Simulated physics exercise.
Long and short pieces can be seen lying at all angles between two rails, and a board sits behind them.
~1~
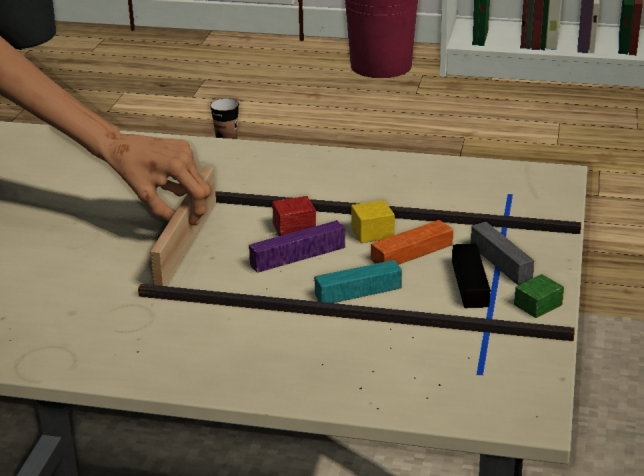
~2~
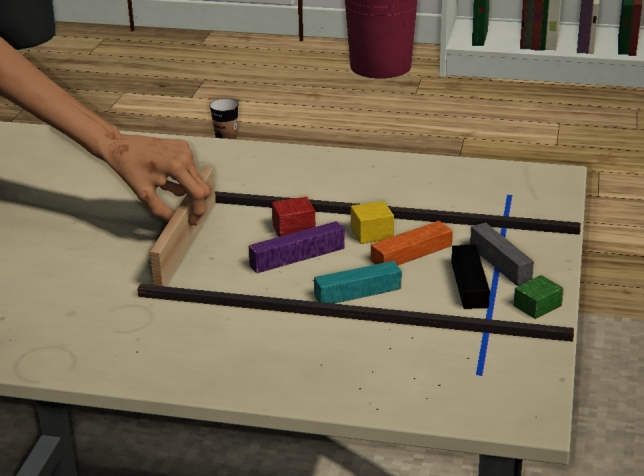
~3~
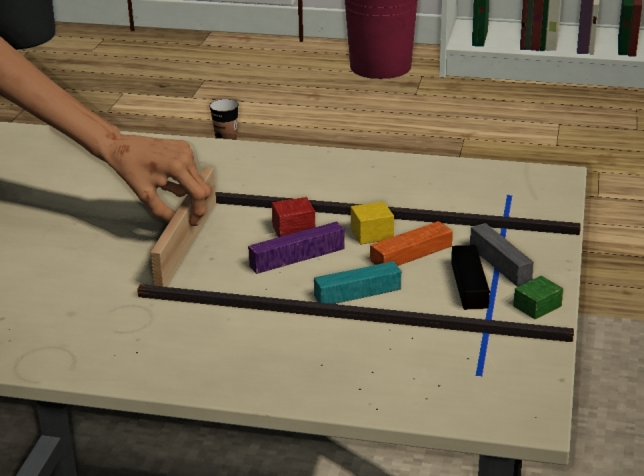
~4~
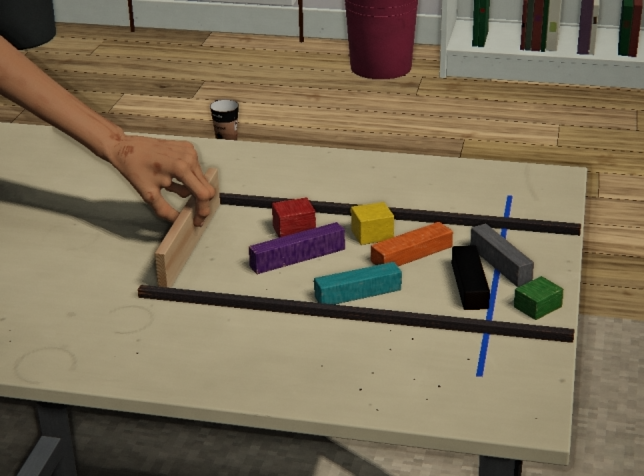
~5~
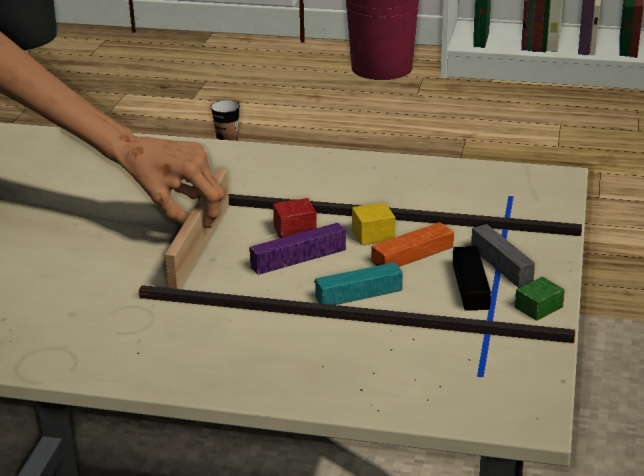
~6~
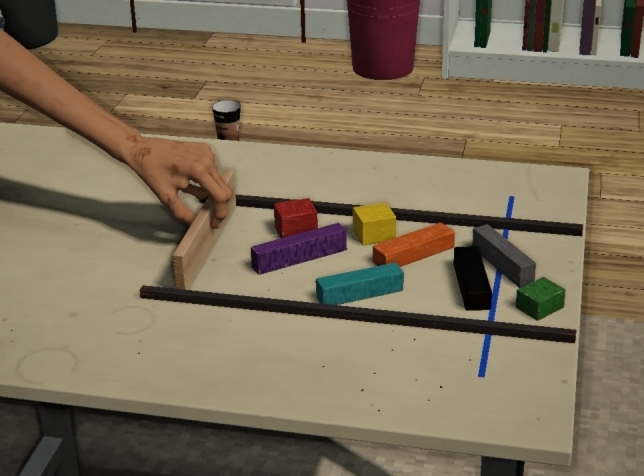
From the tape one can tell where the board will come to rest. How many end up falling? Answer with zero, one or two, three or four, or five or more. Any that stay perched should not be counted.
I would say three or four fall.
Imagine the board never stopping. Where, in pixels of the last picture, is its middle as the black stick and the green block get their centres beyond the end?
The middle is at (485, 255) when it's the black stick, and at (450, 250) when it's the green block.
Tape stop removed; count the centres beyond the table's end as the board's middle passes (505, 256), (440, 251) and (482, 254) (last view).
3; 0; 2.
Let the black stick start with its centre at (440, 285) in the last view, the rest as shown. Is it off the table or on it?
I reckon from there it stays aboard.
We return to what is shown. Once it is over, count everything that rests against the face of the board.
Number in contact with it: 3.
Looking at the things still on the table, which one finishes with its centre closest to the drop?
It would be the orange bar.
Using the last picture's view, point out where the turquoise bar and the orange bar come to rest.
Result: One at about (534, 304), the other at about (571, 267).
Soon after, none off yet; green block at rest near (541, 299); grey bar at rest near (503, 255); black stick at rest near (472, 278).
After that, none off yet; green block at rest near (540, 299); grey bar displaced a little near (529, 262); black stick displaced a little near (498, 283).
In the end, the number that fall off is three or four; gone, black stick, grey bar and green block.
